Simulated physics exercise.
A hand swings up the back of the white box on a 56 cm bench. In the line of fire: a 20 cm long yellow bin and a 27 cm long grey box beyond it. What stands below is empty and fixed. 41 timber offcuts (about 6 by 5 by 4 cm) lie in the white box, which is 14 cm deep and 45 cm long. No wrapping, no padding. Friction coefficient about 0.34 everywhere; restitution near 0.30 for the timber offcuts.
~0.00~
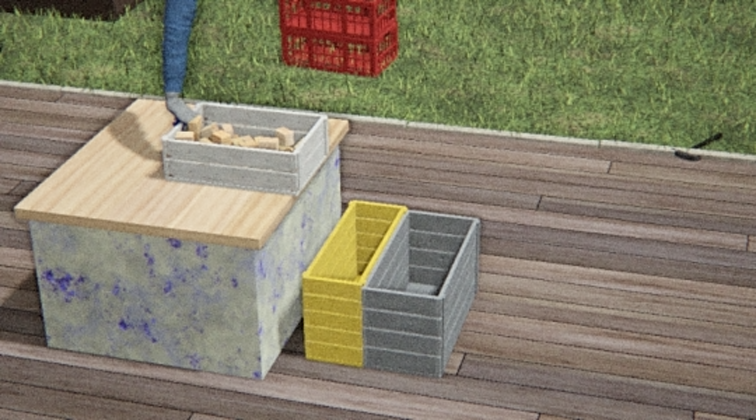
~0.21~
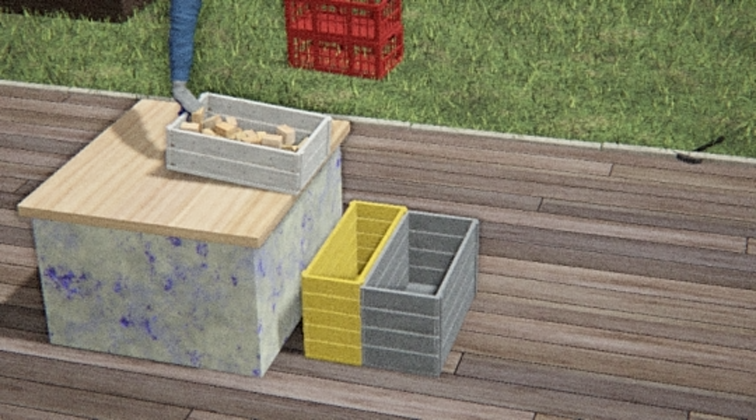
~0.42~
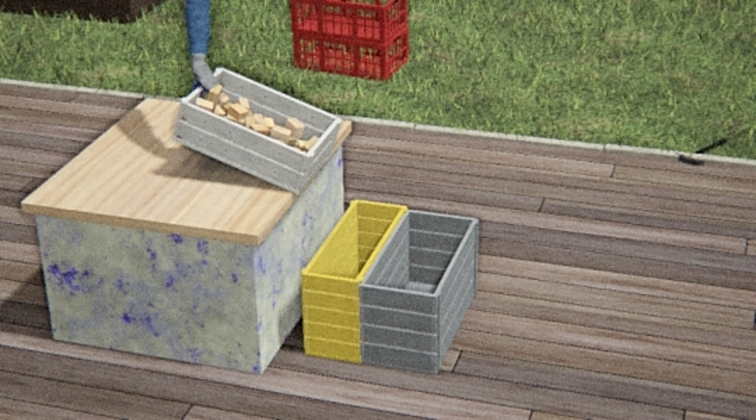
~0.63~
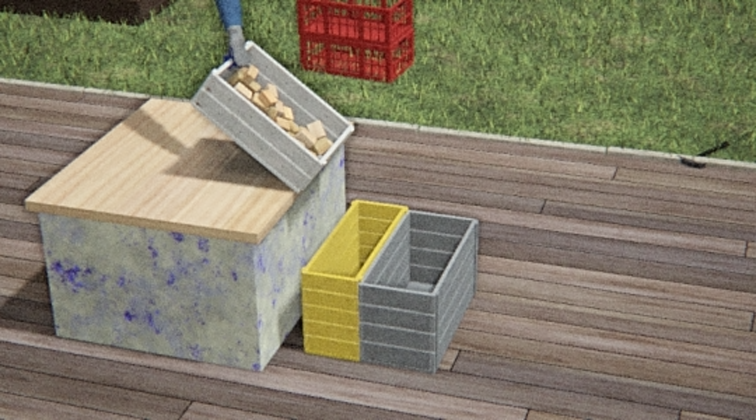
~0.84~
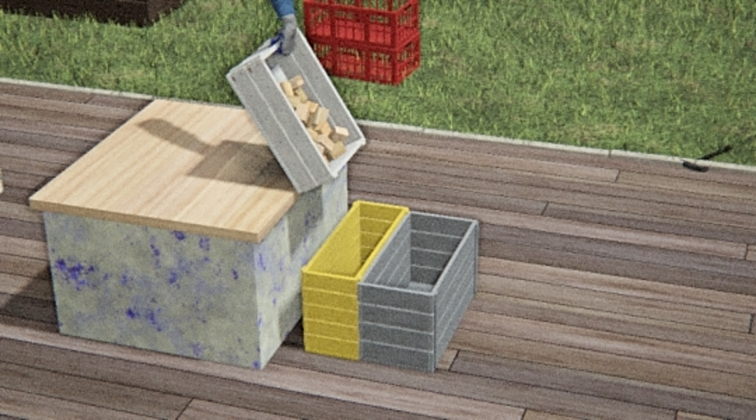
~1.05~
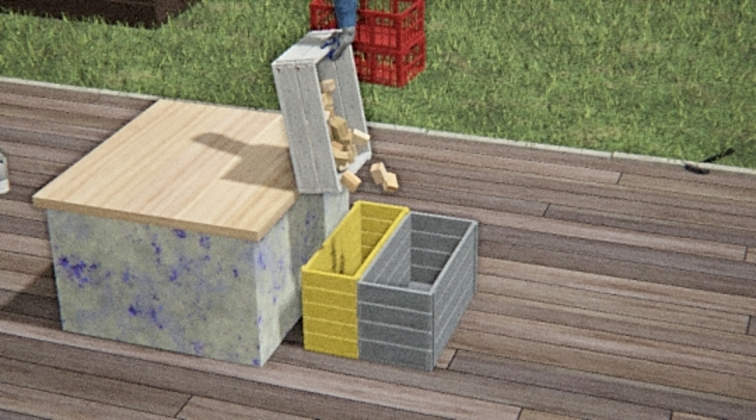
The clip opens on a white box of wooden offcuts lying on a bench, a hand at its back end, with a yellow bin and a grey box standing to the right. The hand swings the back end up and rightward, tilting the white box steeply, and a few offcuts slide out past its lower rim.
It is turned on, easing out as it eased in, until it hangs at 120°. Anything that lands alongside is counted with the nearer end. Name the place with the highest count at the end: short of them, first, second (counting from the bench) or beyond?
The second one, the grey box, gets the most.
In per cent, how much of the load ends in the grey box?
About 80 per cent.
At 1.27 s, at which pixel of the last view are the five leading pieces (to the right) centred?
Near (412, 291).
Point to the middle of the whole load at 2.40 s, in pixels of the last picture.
Near (418, 317).
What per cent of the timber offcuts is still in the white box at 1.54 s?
About 55 per cent.
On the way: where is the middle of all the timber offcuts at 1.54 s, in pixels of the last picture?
Near (366, 177).
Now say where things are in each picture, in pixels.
In the first picture (we follow the rim corner now nearest the camera; the camera moves round a little), white box at (292, 153); yellow bin at (358, 283); tilt 0°; nothing out yet.
In the second picture, white box at (296, 154); tilt 5°.
In the third picture, white box at (306, 155); tilt 18°.
In the fourth picture, white box at (319, 161); tilt 37°.
In the fifth picture, white box at (332, 173); tilt 58°.
In the sixth picture, white box at (339, 188); yellow bin at (353, 278); tilt 80°; 3 out, the lowest offcut at (390, 182).
After 1.27 s, tilt 100°; 33 still in the white box, 4 in the grey box and 4 in the air.
After 1.54 s, tilt 117°; 22 still in the white box, 10 in the grey box and 9 in the air.
After 1.91 s, tilt 120°; 2 still in the white box, 4 in the yellow bin, 29 in the grey box and 6 in the air.
Outcome (at 2.40 s), 9 in the yellow bin and 32 in the grey box.
